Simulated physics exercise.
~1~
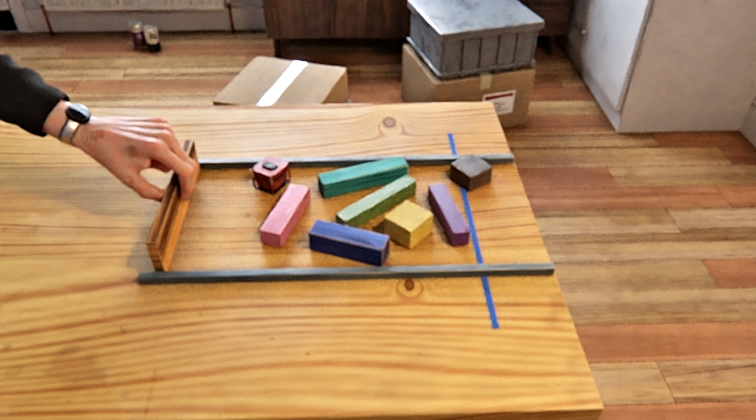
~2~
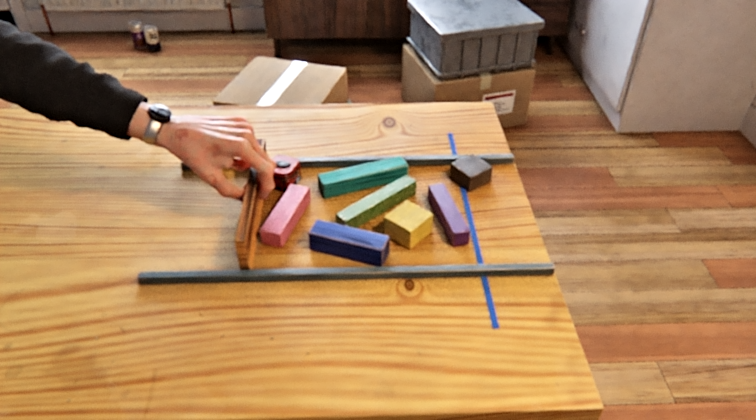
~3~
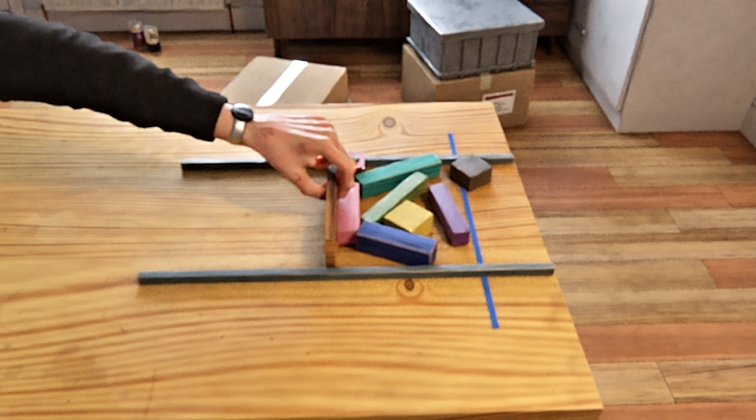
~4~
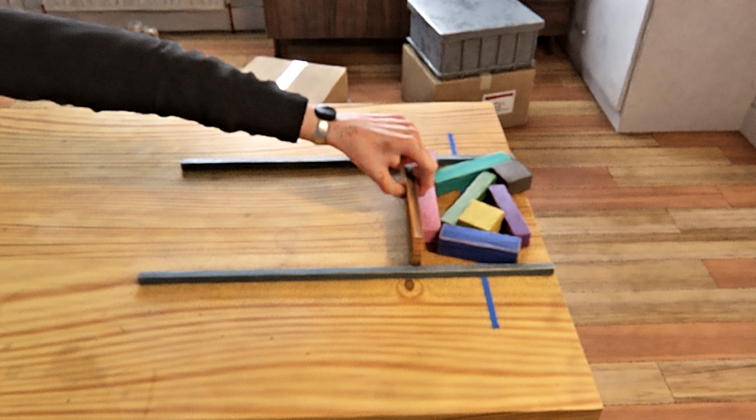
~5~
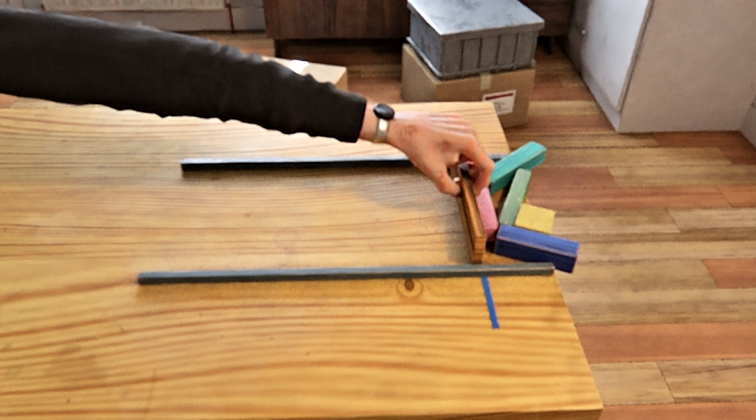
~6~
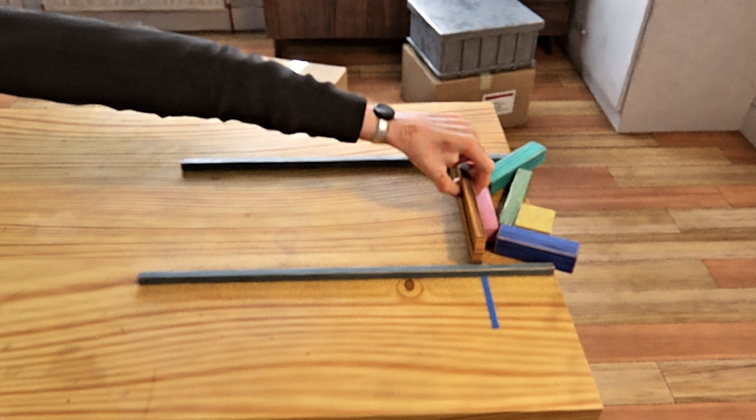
On a wooden table, a hand slid an upright board rightward between two rails, bunching colored blocks together and pushing them toward the edge, until the purple and black ones dropped off and the board stopped, leaving the others crowded there, some overhanging.
